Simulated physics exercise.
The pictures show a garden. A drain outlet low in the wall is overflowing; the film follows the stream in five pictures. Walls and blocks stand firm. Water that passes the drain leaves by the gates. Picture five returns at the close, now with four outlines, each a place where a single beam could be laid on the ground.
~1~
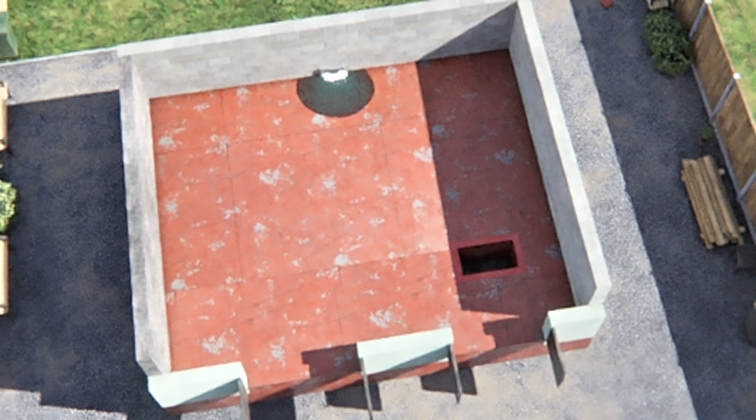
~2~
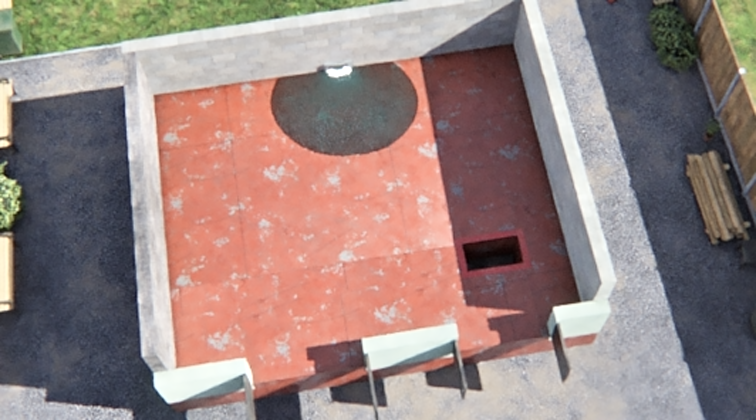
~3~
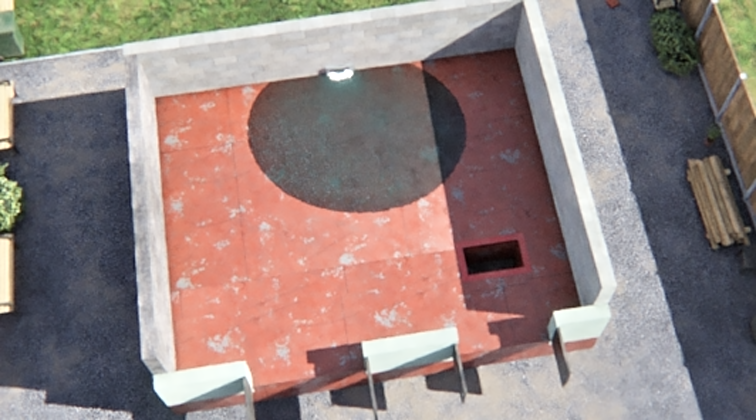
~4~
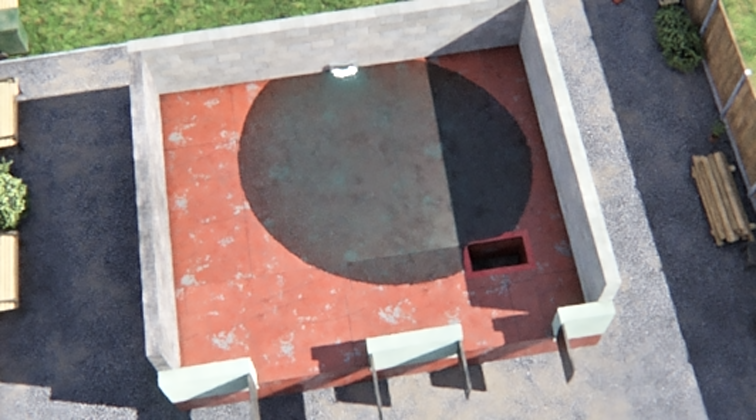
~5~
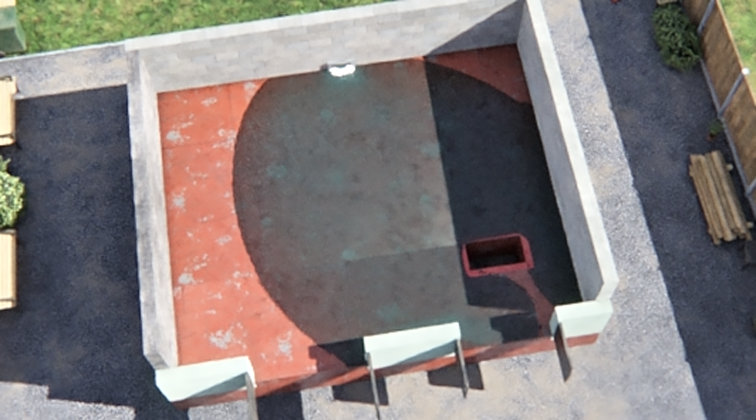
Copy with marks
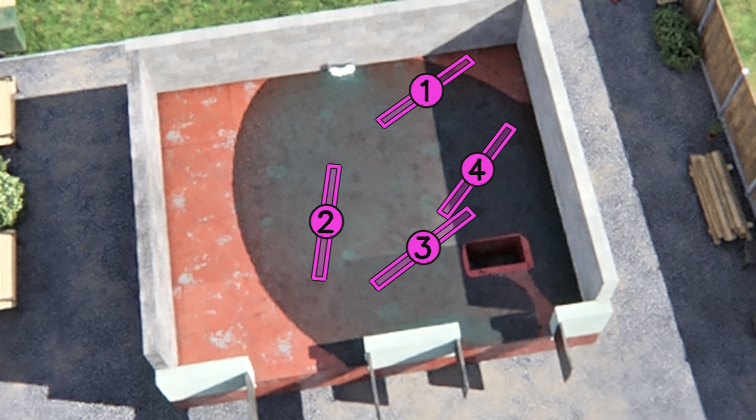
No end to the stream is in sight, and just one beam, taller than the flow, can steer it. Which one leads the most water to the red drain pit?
2 is best.
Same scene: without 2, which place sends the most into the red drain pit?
1.
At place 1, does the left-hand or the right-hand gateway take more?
The right gate.
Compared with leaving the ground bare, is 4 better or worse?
Place 4 is worse.
On the marked copy, 1 from (381, 122) to (469, 59); 2 from (318, 278) to (334, 166); 3 from (375, 284) to (470, 211); 4 from (443, 214) to (510, 126).
With 1, about 20 % of the stream runs into the red drain pit, about 80 % out by the gates.
With 2, about 27 % of the stream runs into the red drain pit, about 73 % out by the gates.
With 3, about 14 % of the stream runs into the red drain pit, about 86 % out by the gates.
With 4, about 15 % of the stream runs into the red drain pit, about 85 % out by the gates.
